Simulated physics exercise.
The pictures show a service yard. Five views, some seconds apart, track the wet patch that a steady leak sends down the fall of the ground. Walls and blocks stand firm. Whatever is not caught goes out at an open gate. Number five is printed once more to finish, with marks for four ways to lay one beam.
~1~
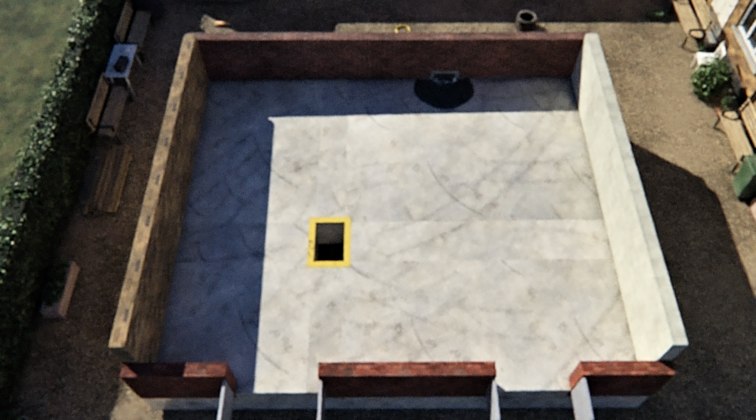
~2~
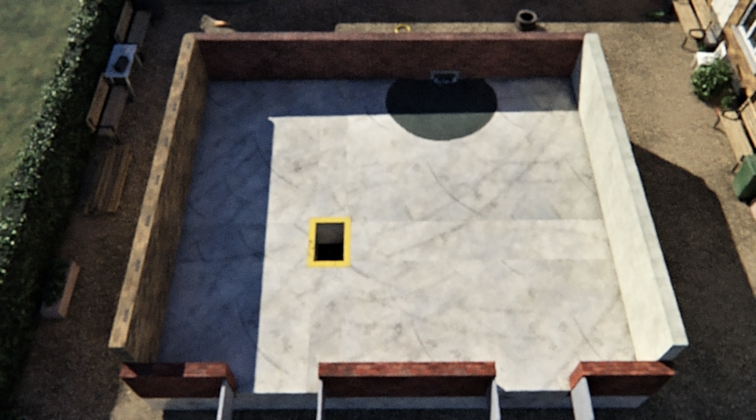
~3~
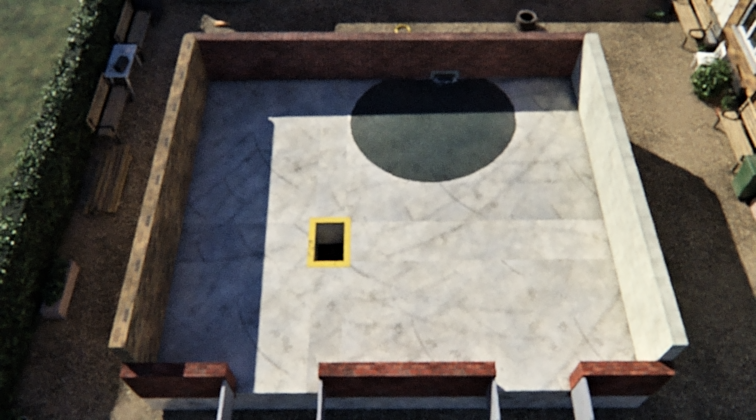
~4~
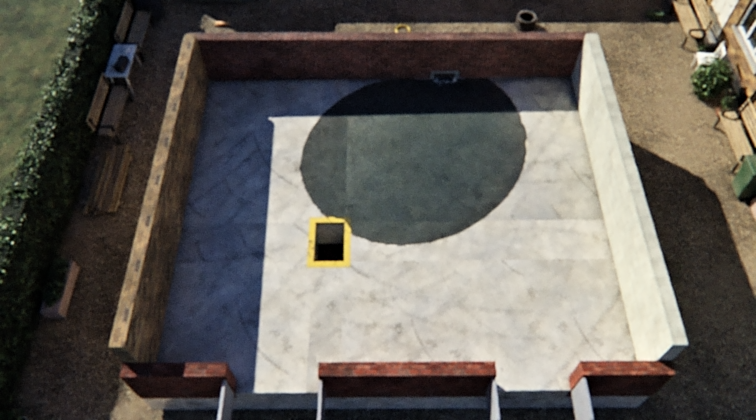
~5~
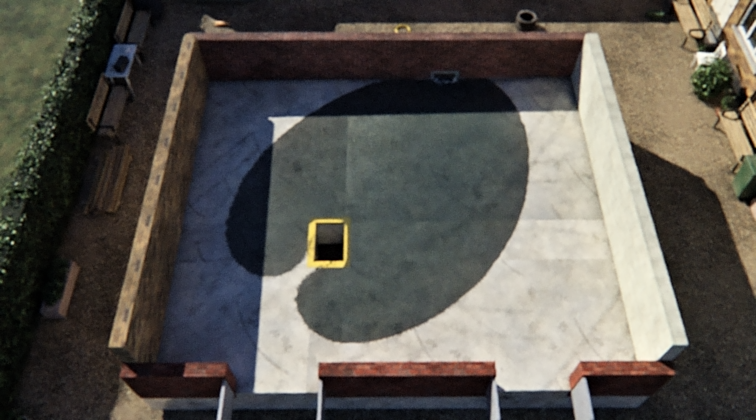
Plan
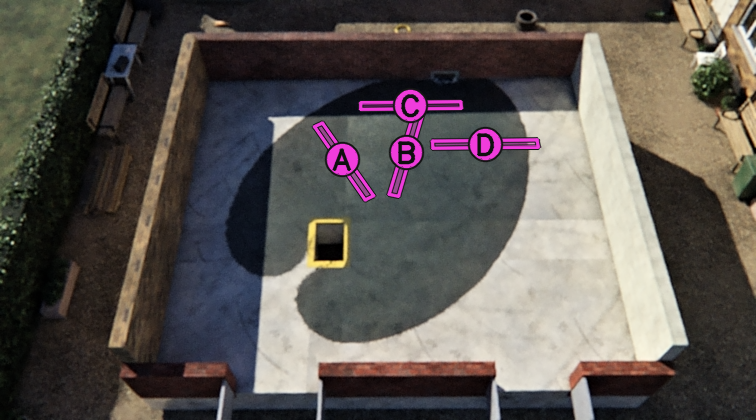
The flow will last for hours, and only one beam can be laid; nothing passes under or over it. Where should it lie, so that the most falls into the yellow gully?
D.
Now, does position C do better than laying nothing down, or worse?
It is worse.
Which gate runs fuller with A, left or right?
More leaves on the left.
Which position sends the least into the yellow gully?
The answer is C.
On the marked copy, A from (318, 124) to (369, 197); B from (393, 195) to (418, 114); C from (360, 106) to (461, 104); D from (432, 144) to (537, 143).
With A, about 15 % of the stream goes into the yellow gully, about 80 % out by the gates.
With B, about 15 % of the stream goes into the yellow gully, about 80 % out by the gates.
With C, about 6 % of the stream goes into the yellow gully, about 90 % out by the gates.
With D, about 25 % of the stream goes into the yellow gully, about 70 % out by the gates.
